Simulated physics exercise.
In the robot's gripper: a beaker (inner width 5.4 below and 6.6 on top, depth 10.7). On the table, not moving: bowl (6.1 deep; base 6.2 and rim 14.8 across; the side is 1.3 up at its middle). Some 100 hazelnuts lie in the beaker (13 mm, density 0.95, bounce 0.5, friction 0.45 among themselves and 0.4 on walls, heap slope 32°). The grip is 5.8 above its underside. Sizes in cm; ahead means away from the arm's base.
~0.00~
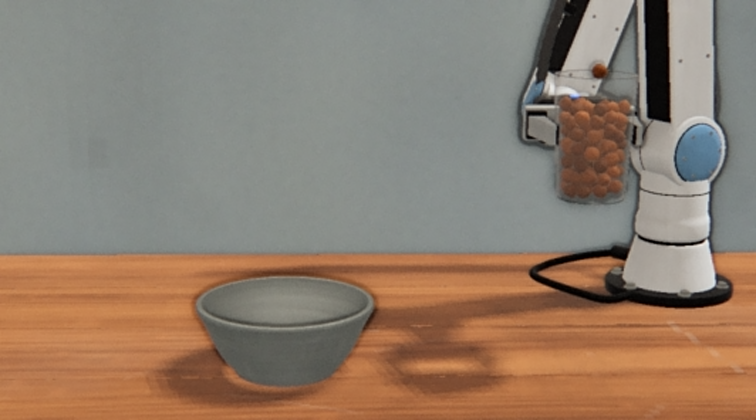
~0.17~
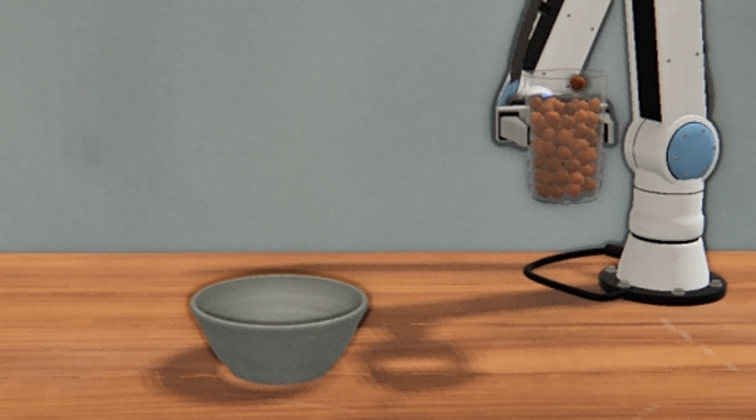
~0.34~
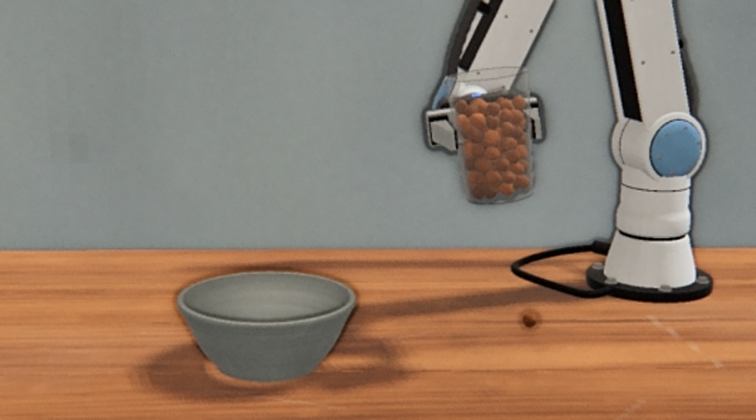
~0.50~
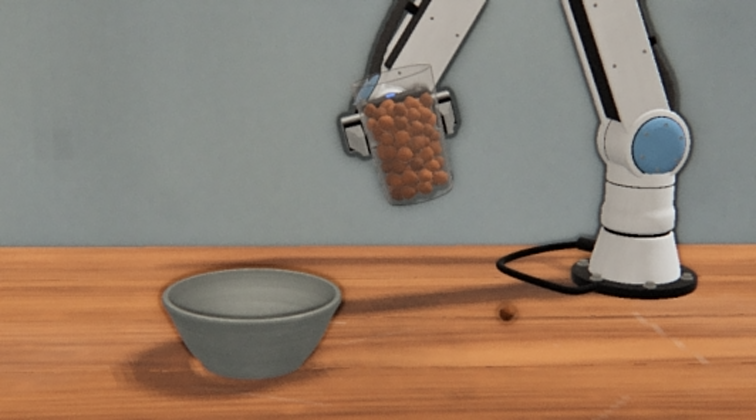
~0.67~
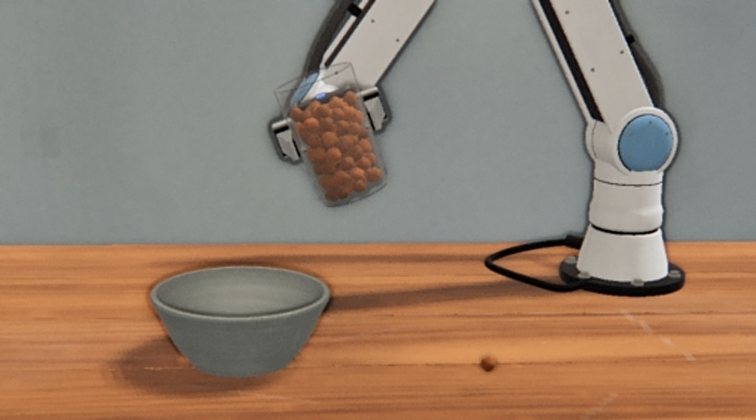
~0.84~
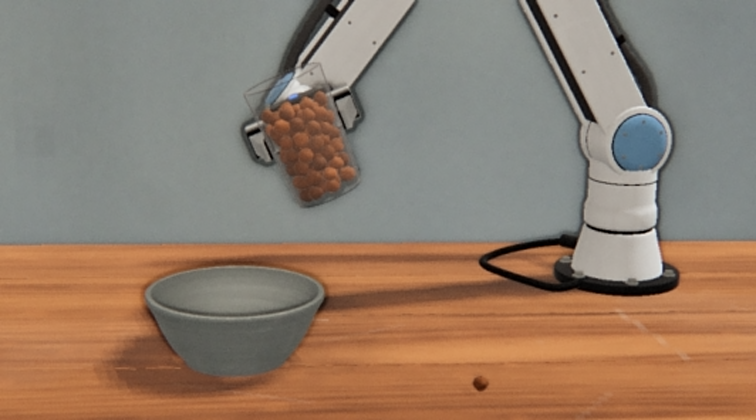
A white and black robot arm with blue joint caps stands on the right of a wooden table before a grey-blue wall, seen from the front and slightly above. Its gripper holds a clear beaker of brown hazelnuts, and a grey-green bowl sits at left. The arm carries the beaker leftward, tilting it gradually toward the bowl, while one nut drops onto the table and the view drifts slightly.
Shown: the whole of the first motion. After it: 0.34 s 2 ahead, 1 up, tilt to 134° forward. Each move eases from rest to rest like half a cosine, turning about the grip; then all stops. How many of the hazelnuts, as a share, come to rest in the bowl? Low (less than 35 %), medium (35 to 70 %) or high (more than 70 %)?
Share in the bowl: High (more than 70 %).
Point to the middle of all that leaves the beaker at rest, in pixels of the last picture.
Around (234, 338).
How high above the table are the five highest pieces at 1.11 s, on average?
About 26 cm.
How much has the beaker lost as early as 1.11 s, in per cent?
About 0 per cent by then.
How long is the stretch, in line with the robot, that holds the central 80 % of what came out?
Some 6 cm.
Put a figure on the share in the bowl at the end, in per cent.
About 100 per cent.
After 0.98 s, tilted 61° forward, highest piece 24 above the table; 95 in the beaker, 1 on the table or floor.
After 1.11 s, tilted 123° forward, highest piece 26 above the table; 95 in the beaker, 1 on the table or floor.
After 1.38 s, tilted 134° forward, highest piece 14 above the table; 89 in the bowl, 5 in the beaker, 1 on the table or floor, 1 in flight or on a rim.
After 2.43 s, tilted 134° forward, highest piece 3 above the table; 95 in the bowl, 1 on the table or floor.
At rest, 95 in the bowl, 1 on the table or floor. That is 99 % in the bowl.
